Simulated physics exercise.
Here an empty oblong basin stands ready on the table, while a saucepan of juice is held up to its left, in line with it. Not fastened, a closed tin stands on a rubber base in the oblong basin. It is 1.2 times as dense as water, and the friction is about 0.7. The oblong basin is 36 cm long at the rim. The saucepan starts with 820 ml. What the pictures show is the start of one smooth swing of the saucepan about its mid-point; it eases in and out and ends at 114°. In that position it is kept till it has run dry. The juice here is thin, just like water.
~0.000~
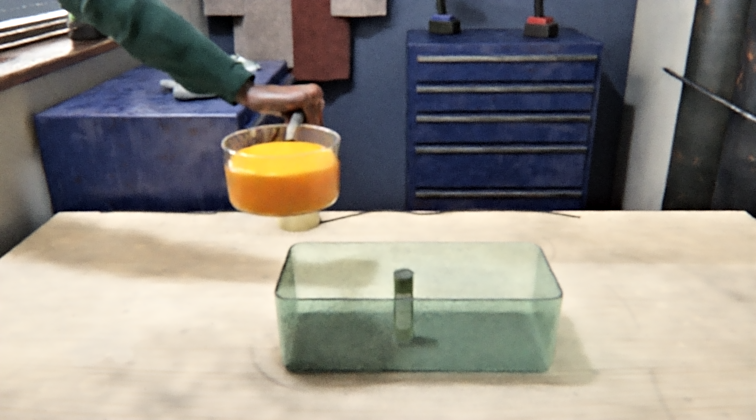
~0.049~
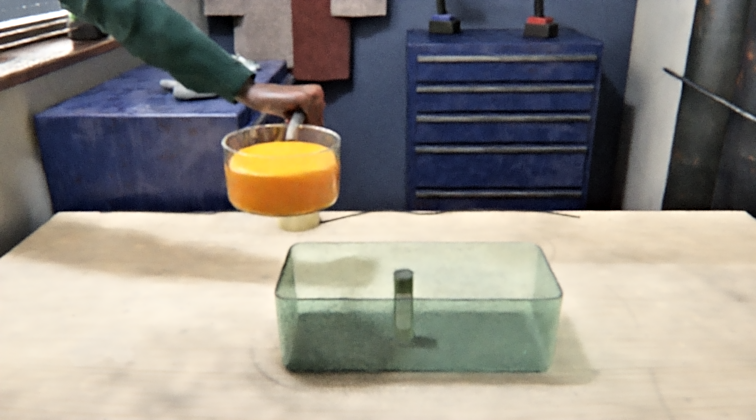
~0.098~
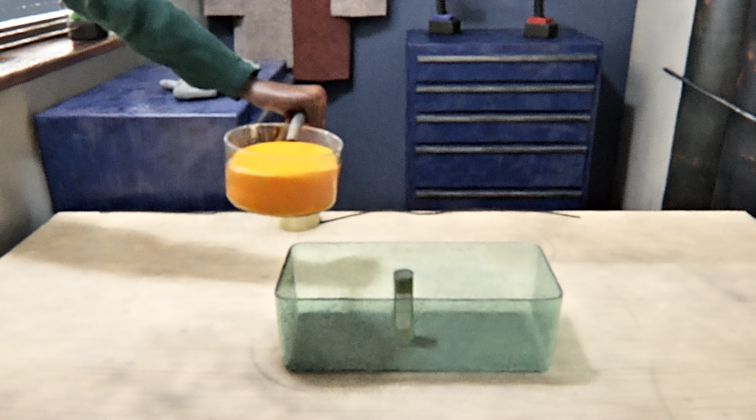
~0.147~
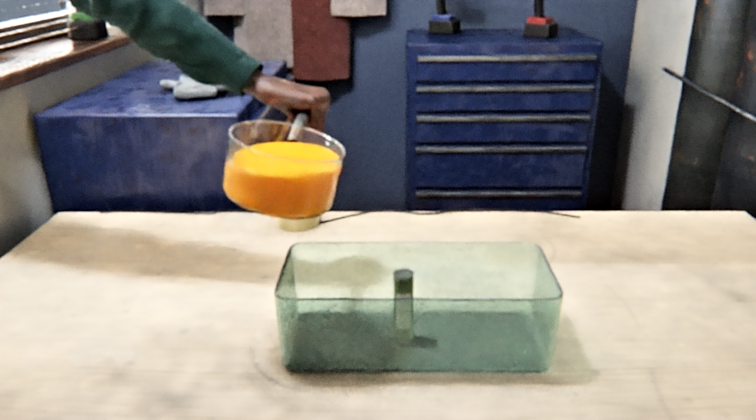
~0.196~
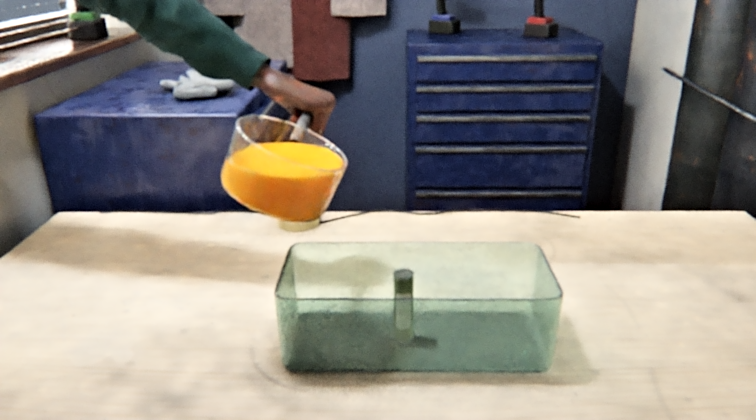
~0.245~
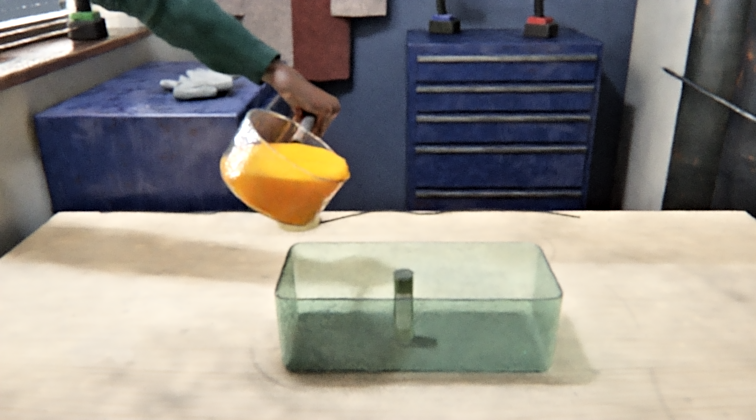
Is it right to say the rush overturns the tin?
Looks like it can't take it.
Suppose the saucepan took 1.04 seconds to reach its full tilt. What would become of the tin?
So the tin will tip over.
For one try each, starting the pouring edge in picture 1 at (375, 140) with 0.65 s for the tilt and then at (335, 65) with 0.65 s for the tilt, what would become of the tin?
First it tips over; then it tips over.
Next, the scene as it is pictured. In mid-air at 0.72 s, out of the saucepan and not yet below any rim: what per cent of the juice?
It comes to some 5 percent of the total.
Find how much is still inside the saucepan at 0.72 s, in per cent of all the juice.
Close to 3 in a hundred.
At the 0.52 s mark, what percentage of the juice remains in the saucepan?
Around 24 in a hundred.
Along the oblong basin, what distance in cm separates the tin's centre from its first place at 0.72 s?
Roughly 3 cm.
After 0.52 s the tilt is 102° and 24 per cent is still to pour; the tin stands where it began.
After 0.72 s the tilt is 114° and 3 per cent is still to pour; the tin leans 18°.
After 0.92 s the tilt is 114° and 0 per cent is still to pour; the tin lies on its side.
After 1.15 s the tilt is 114° and 0 per cent is still to pour; the tin lies on its side.
In the end the tin lies on its side.
